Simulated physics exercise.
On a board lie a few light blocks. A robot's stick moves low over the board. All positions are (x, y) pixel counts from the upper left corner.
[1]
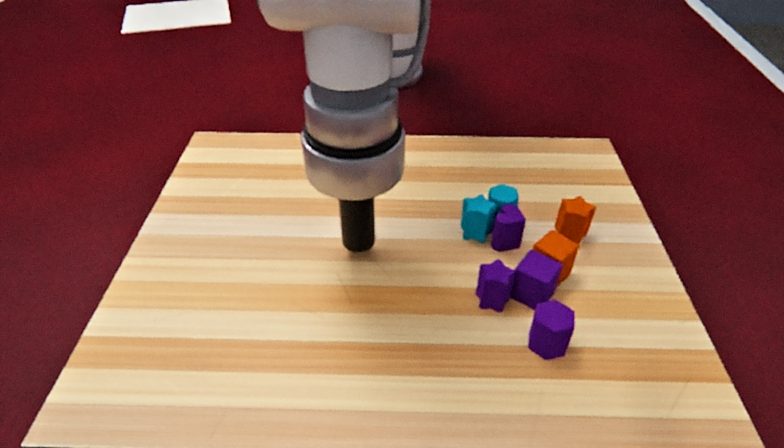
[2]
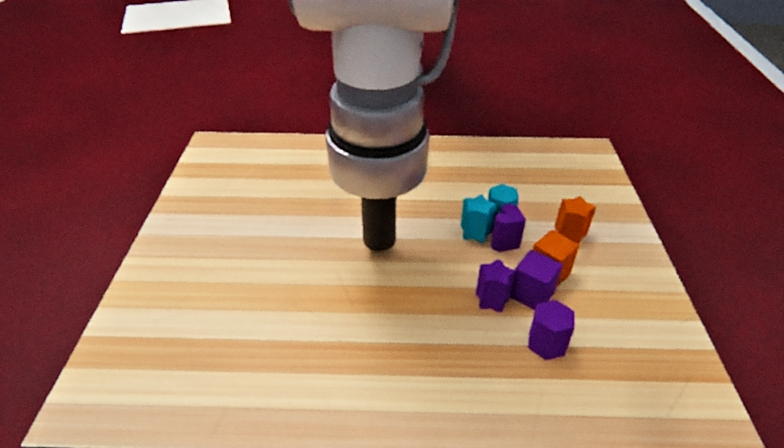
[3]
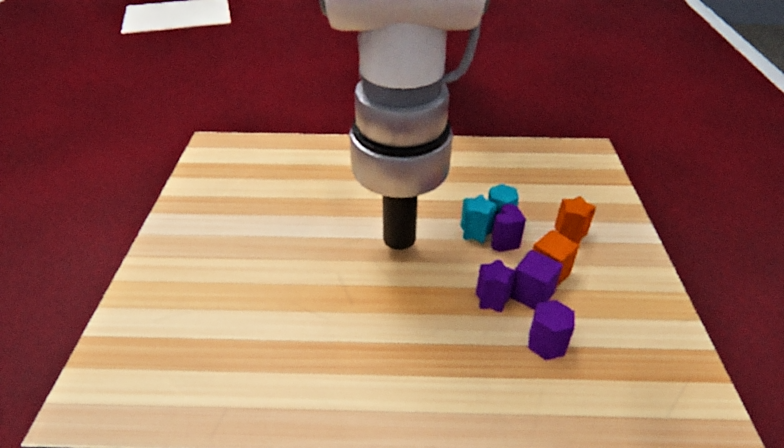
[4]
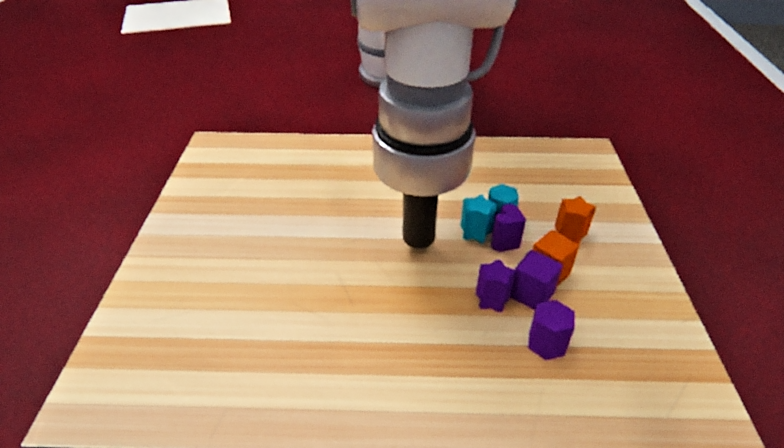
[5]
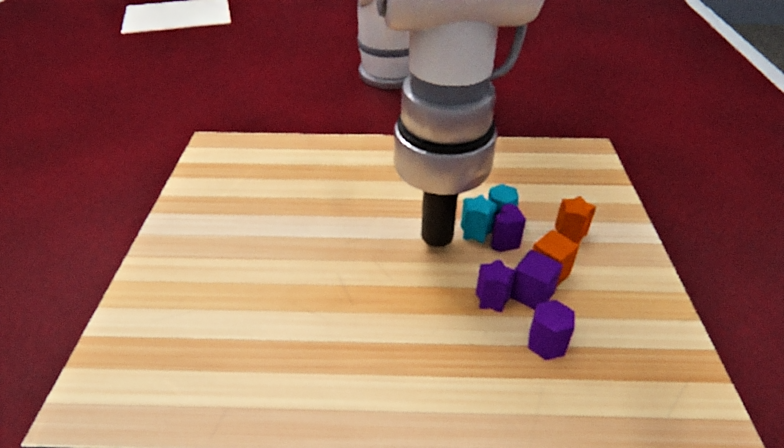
At first, a robot arm holds a black stick low over a striped wooden board, left of a cluster of turquoise, purple and orange blocks. The arm then slides the stick steadily to the right, closing the gap until its tip is just beside the turquoise star, while the blocks stay still.
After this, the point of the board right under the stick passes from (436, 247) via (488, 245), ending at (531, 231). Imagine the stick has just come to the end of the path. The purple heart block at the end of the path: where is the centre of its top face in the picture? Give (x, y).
If I read the scene right, the answer is (567, 197).
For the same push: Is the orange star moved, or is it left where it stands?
Shifted.
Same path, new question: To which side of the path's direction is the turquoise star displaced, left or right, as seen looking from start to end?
To the path's left.
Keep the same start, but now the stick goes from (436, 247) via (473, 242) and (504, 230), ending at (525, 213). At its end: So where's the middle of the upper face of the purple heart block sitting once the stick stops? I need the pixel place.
At the end it should sit near (546, 209).
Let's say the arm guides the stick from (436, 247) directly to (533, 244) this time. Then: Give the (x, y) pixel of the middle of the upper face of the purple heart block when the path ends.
Top centre: (569, 208).
On the path given first. One third of the way, stick (473, 238); turquoise star (491, 201); turquoise hexagon (509, 189).
Two thirds of the way, stick (506, 230); turquoise star (500, 194), turned 25° anticlockwise; turquoise hexagon (515, 180); purple heart block (539, 205).
At the end, stick (534, 221); turquoise star (504, 192), turned 55° anticlockwise; turquoise hexagon (514, 175); purple heart block (567, 197); orange star (596, 204), turned 15° clockwise.
